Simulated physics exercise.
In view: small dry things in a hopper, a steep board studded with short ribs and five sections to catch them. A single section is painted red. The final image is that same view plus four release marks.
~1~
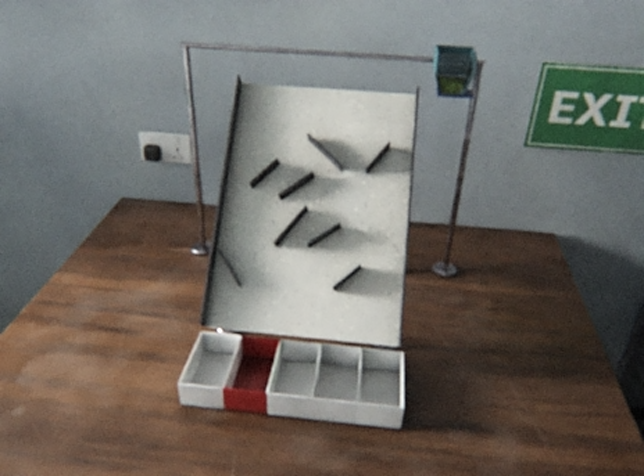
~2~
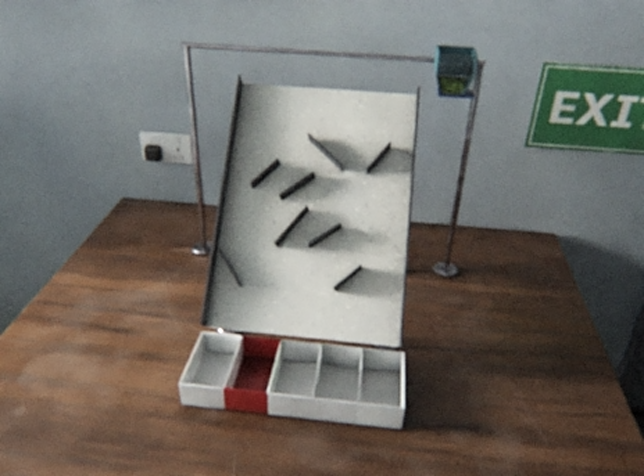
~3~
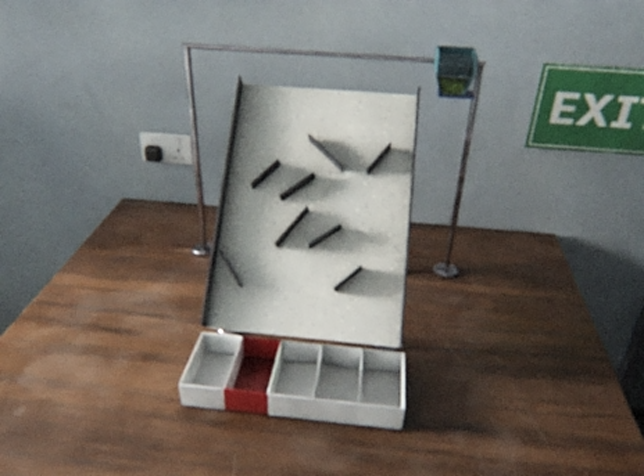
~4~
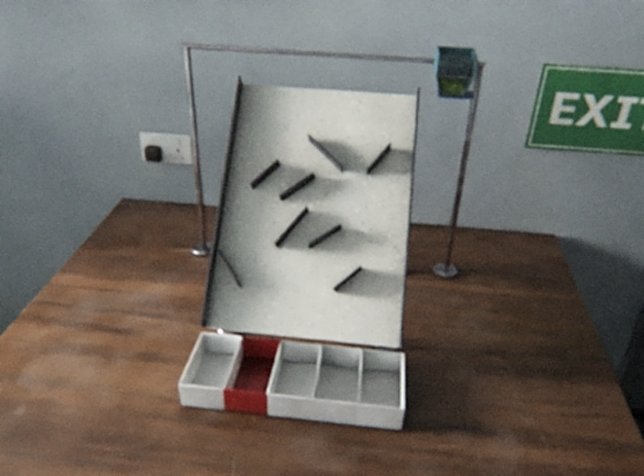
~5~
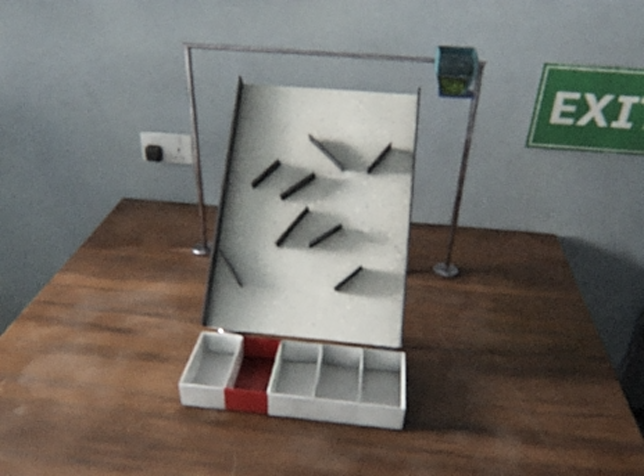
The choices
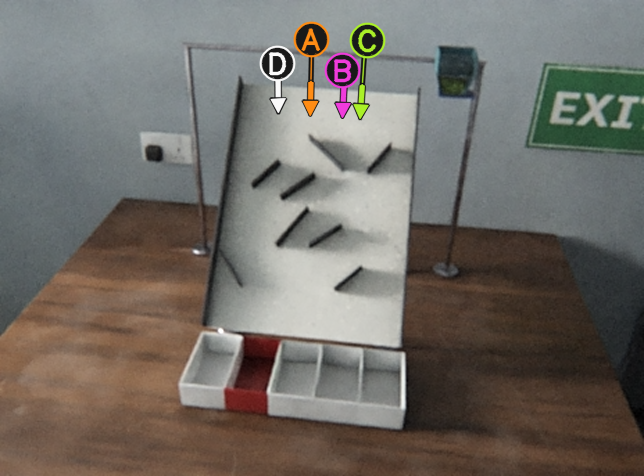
Tilted white board with short dark ribs standing motionless above five compartments, one red, beside a small hopper at upper right.
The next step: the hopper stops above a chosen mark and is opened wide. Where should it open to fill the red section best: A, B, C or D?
Choose D.
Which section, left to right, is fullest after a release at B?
The fifth.
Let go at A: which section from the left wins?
It is the second one.
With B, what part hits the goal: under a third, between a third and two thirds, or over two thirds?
Under a third.
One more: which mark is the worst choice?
It is B.
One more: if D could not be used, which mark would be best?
That would be A.
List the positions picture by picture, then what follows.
Hopper at (451, 83), dried peas, door shut, in the first frame.
Ribs (308, 134) to (342, 166), (368, 168) to (391, 142), (250, 183) to (278, 159), in the second frame.
Ribs (280, 196) to (314, 173), (275, 244) to (307, 206), (308, 244) to (341, 224), in the third frame.
Ribs (219, 250) to (239, 285), (334, 289) to (361, 266), in the fourth frame.
Red section at (246, 400), number 2 of 5 from the left, in the fifth frame.
On the marked copy, mark A meets the board at (310, 110); mark B meets the board at (342, 112); mark C meets the board at (360, 113); mark D meets the board at (278, 107).
Choosing A, about half in the red section, about half in other sections, a stray few held on the board.
Choosing B, a small part in the red section, nearly all in other sections.
Choosing C, about a third in the red section, about two thirds in other sections, a stray few outside the box.
Choosing D, about two thirds in the red section, about a quarter in other sections, a small part held on the board.
